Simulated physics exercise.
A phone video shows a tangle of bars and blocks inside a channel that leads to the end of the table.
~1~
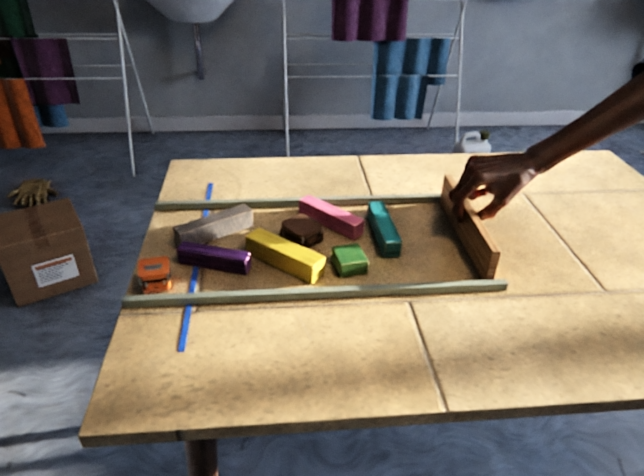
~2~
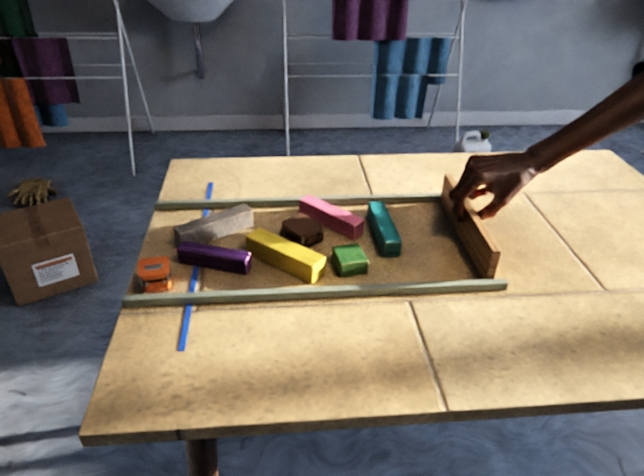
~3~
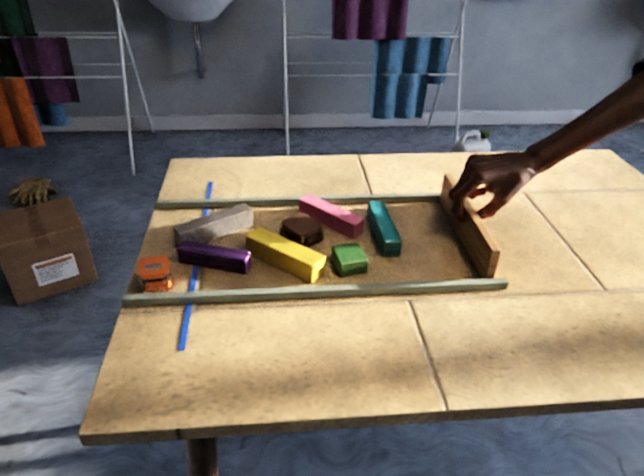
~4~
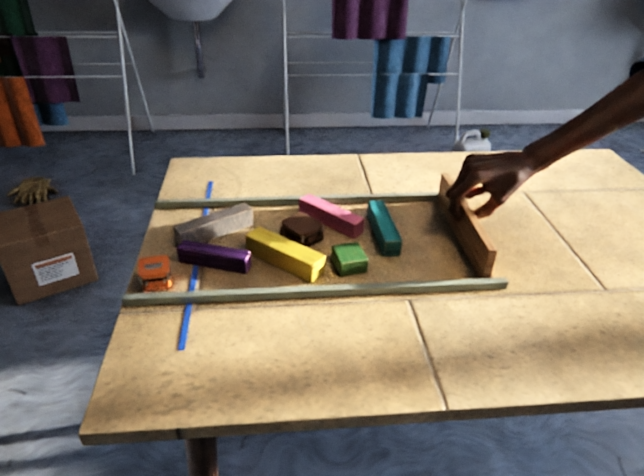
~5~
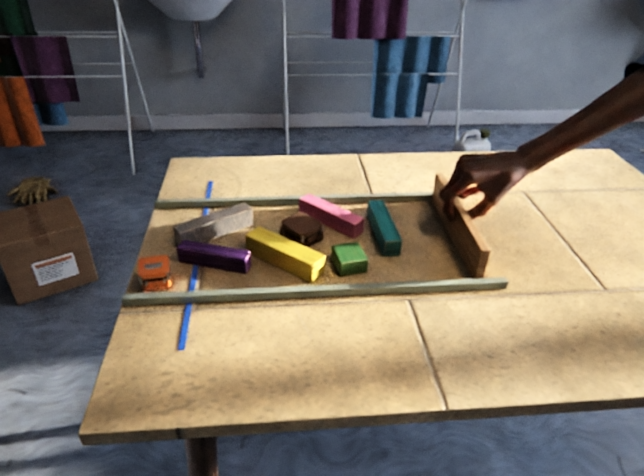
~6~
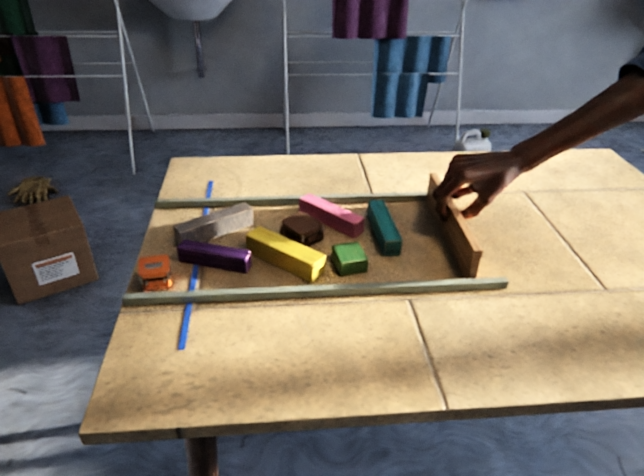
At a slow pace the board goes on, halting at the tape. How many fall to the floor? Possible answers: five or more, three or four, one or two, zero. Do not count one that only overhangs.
The number going over the edge will be three or at most four.
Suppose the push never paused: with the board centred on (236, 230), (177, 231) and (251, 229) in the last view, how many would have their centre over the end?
Going through the three positions, you'd get 0, 5 and 0.
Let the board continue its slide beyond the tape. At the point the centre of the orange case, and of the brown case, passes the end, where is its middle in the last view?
When the orange case crosses, the middle is near (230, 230); when the brown case crosses, near (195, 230).
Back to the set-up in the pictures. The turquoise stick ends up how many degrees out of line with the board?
Angle: Around 0°.
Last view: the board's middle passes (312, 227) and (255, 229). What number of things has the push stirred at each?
Answer - first 6, then 8.
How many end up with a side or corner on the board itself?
The count in contact is 2.
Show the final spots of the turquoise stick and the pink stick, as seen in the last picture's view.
Turquoise stick at (192, 233), pink stick at (178, 220).
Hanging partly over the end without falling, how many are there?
Tally: 2.
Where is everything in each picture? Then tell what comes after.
In the first picture, orange case (155, 276); grey bar (215, 227); purple stick (214, 258); board (466, 224); tape (199, 249).
In the second picture, grey bar (215, 226); brown case (302, 232).
In the third picture, purple stick (214, 257); pink stick (330, 216).
In the fourth picture, orange case (155, 274); yellow stick (285, 253).
In the fifth picture, grey bar (215, 225); green block (349, 259).
In the sixth picture, orange case (156, 274); grey bar (215, 225); purple stick (215, 256); board (450, 222); tape (200, 247).
Early on, none off yet; orange case at rest near (156, 274); grey bar at rest near (215, 225); purple stick at rest near (215, 256).
A while later, none off yet; orange case at rest near (156, 274); grey bar at rest near (215, 225); purple stick moving near (206, 259).
Further along, none off yet; orange case travelled a little near (140, 278); grey bar travelled a little near (178, 219); purple stick travelled about its own width near (159, 269).
Finally, the number that fall off is three or four; lost, purple stick, grey bar and orange case.
